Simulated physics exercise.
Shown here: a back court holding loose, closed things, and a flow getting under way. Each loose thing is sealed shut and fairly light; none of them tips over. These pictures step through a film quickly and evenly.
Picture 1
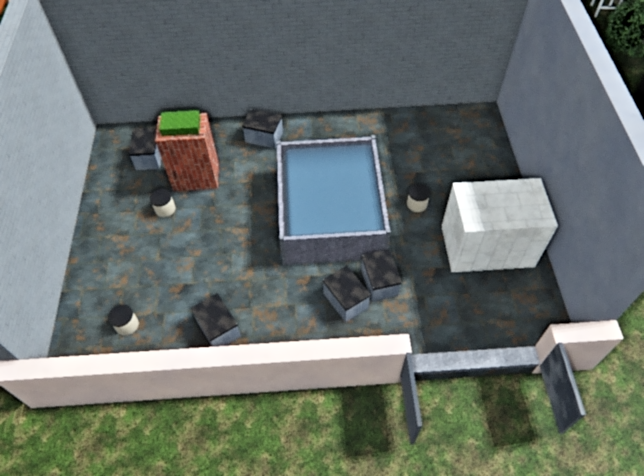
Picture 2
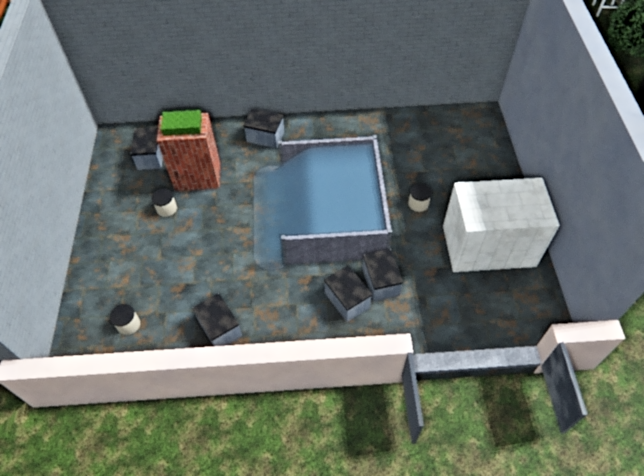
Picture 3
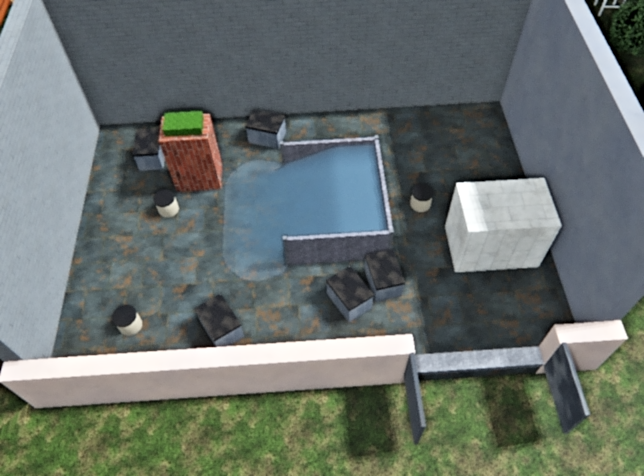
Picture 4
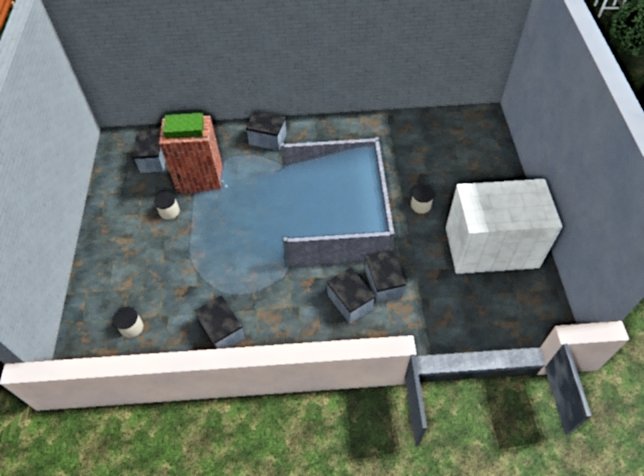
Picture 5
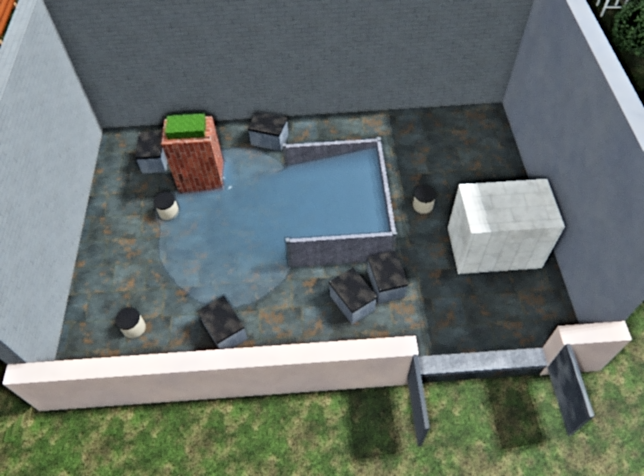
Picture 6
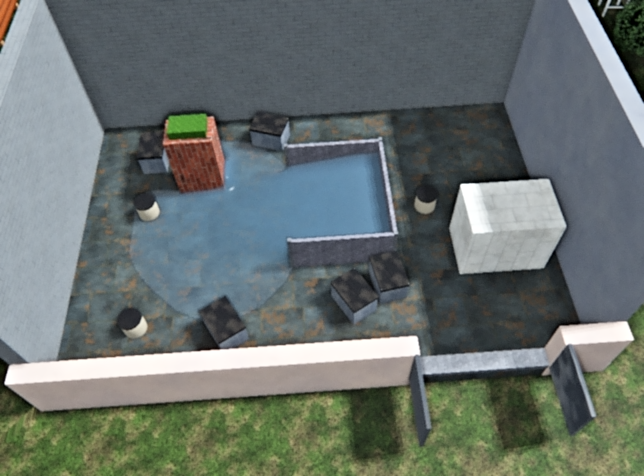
A walled back court with mottled slate paving, edged by grass, is seen from high above. A blue pool sits near the middle, with dark-topped grey blocks around it, small pale dark-topped pails, a red brick planter topped with green at left, and a large whitish chest at right. The pool's left side opens, water spreads leftward in a widening rounded sheet, and the pail beside the planter shifts left.
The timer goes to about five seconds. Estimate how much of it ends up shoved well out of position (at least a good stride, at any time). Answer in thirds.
One to two thirds.
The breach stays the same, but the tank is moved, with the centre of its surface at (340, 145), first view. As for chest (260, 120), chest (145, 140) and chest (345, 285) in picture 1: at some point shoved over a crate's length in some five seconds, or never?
Well, in order they come out as moved that far, moved that far and stayed within it.
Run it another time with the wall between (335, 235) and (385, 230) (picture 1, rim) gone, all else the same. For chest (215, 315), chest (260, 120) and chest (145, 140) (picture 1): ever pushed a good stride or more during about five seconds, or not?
First beyond that mark, then under that mark, then under that mark.
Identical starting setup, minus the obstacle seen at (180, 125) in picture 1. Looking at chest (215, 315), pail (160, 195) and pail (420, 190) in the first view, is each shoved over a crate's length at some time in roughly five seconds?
Outcome in listed order - knocked clear, knocked clear, hardly budged.
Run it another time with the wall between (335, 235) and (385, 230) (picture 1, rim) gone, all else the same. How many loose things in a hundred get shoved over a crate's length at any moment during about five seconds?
My estimate is some 60 per cent of them.
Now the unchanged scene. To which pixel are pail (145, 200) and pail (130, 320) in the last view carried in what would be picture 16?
The first top is close to (93, 167) and the second close to (54, 348).
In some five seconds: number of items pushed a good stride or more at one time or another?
4.
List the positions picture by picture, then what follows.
The first picture shows a pail at (161, 197), on the bottom; a chest at (381, 268), on the bottom; 0 of 8 have shifted.
The second picture shows a pail at (162, 197) rests on the ground; a chest at (383, 268), on the bottom; 0 of 8 have shifted.
The third picture shows a pail at (164, 198), on the bottom; a chest at (385, 269), on the bottom; 0 of 8 have shifted.
The fourth picture shows a pail at (165, 200) rests on the ground; a chest at (386, 270), on the bottom; 0 of 8 have shifted.
The fifth picture shows a pail at (164, 201) rests on the ground, close to its start; a chest at (388, 270), on the bottom; 0 of 8 have shifted.
The sixth picture shows a pail at (144, 201) rests on the ground, a stride from its start; a chest at (389, 270), on the bottom; 1 of 8 have shifted.
A moment on, 1 of 8 are well off their spots; 1 afloat.
Next, 2 of 8 are well off their spots; 2 afloat.
Later, 1 of 8 are well off their spots; 2 afloat.
In the end, 4 of 8 are well off their spots, and 4 have been at some point; 3 afloat.
